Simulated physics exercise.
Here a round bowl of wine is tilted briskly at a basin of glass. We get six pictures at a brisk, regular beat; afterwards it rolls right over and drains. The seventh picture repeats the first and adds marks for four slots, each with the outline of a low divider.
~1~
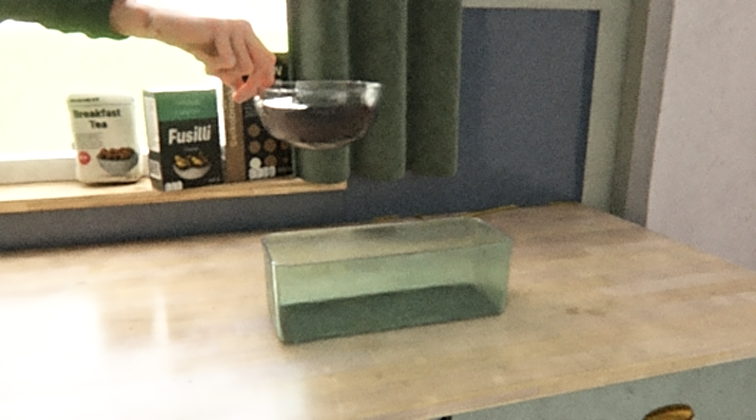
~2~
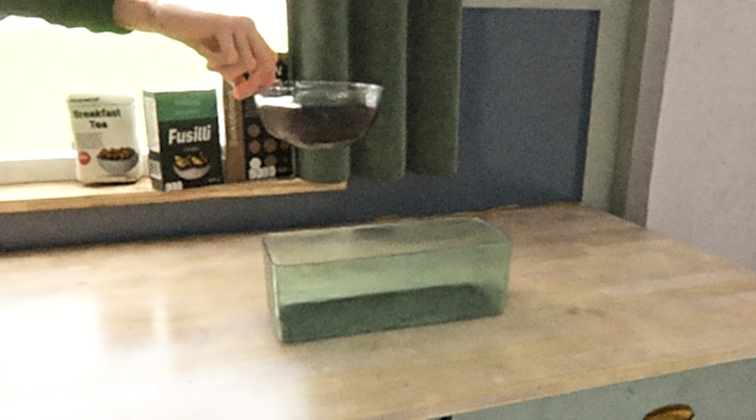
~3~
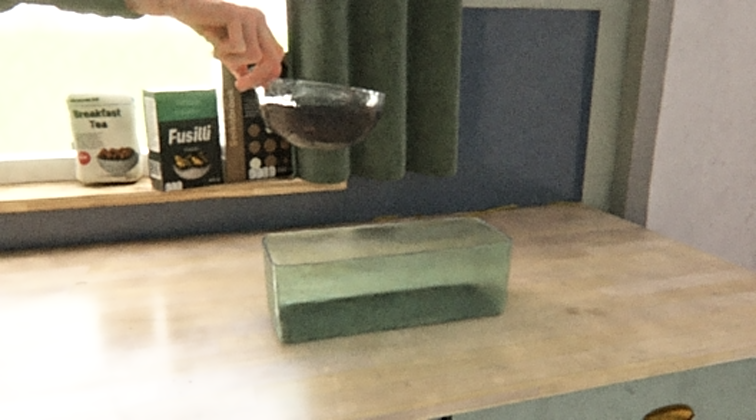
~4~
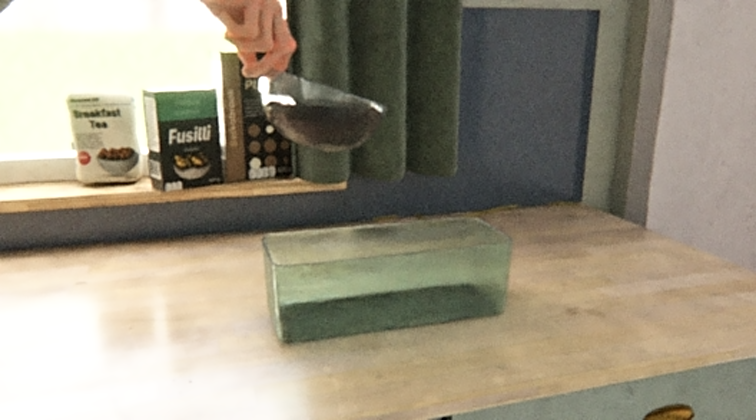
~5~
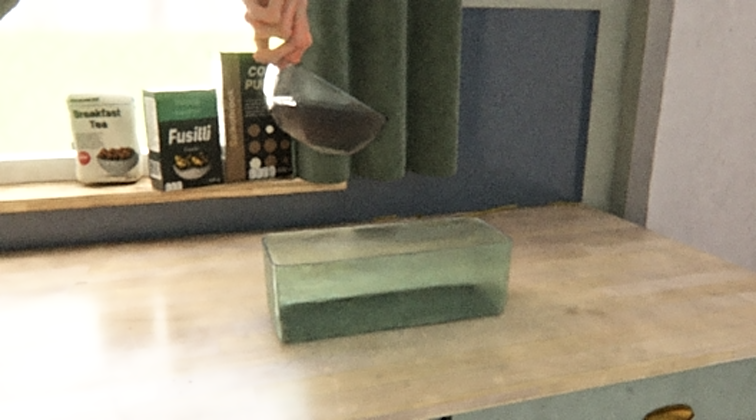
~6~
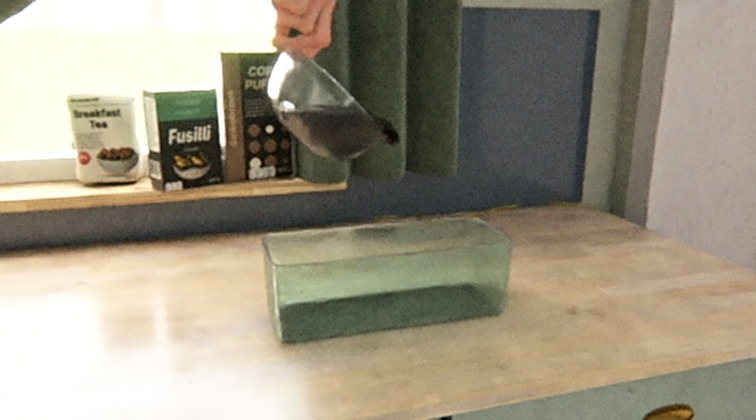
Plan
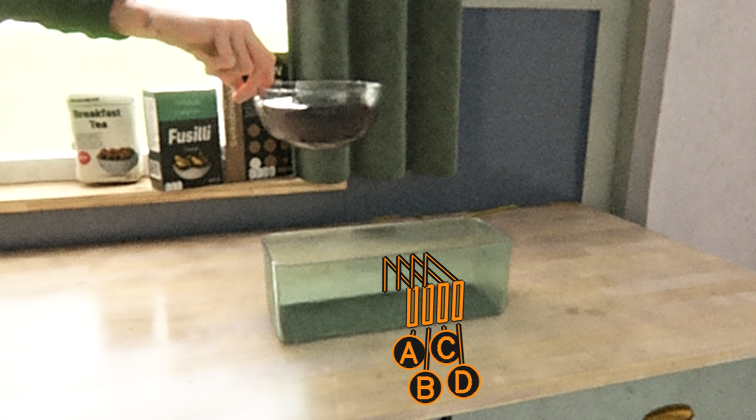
On a wooden counter by a window, a hand tilts a clear bowl of dark wine rightward above a glass basin, wine cresting the lip.
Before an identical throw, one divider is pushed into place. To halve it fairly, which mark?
Take B.
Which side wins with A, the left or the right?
More ends on the right.
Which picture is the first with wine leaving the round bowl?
Picture 5.
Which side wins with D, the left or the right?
More ends on the left.
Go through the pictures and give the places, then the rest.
In the first picture, upright, lip at (377, 84); basin from (277, 343) to (504, 311); nothing has left yet.
In the second picture, tipped about 2°, lip at (378, 86); nothing has left yet.
In the third picture, tipped about 9°, lip at (380, 93); nothing has left yet.
In the fourth picture, tipped about 18°, lip at (382, 105); nothing has left yet.
In the fifth picture, tipped about 31°, lip at (382, 119); wine is over the lip, down to (382, 119).
In the sixth picture, tipped about 46°, lip at (379, 135); wine is over the lip, down to (392, 142).
On the marked copy, A at (413, 331); B at (428, 329); C at (443, 326); D at (458, 324).
With A, about 31 % ends left of the wall and 65 % right of it; 4 % is lost outside.
With B, about 51 % ends left of the wall and 44 % right of it; 5 % is lost outside.
With C, about 69 % ends left of the wall and 22 % right of it; 8 % is lost outside.
With D, about 87 % ends left of the wall and 6 % right of it; 6 % is lost outside.
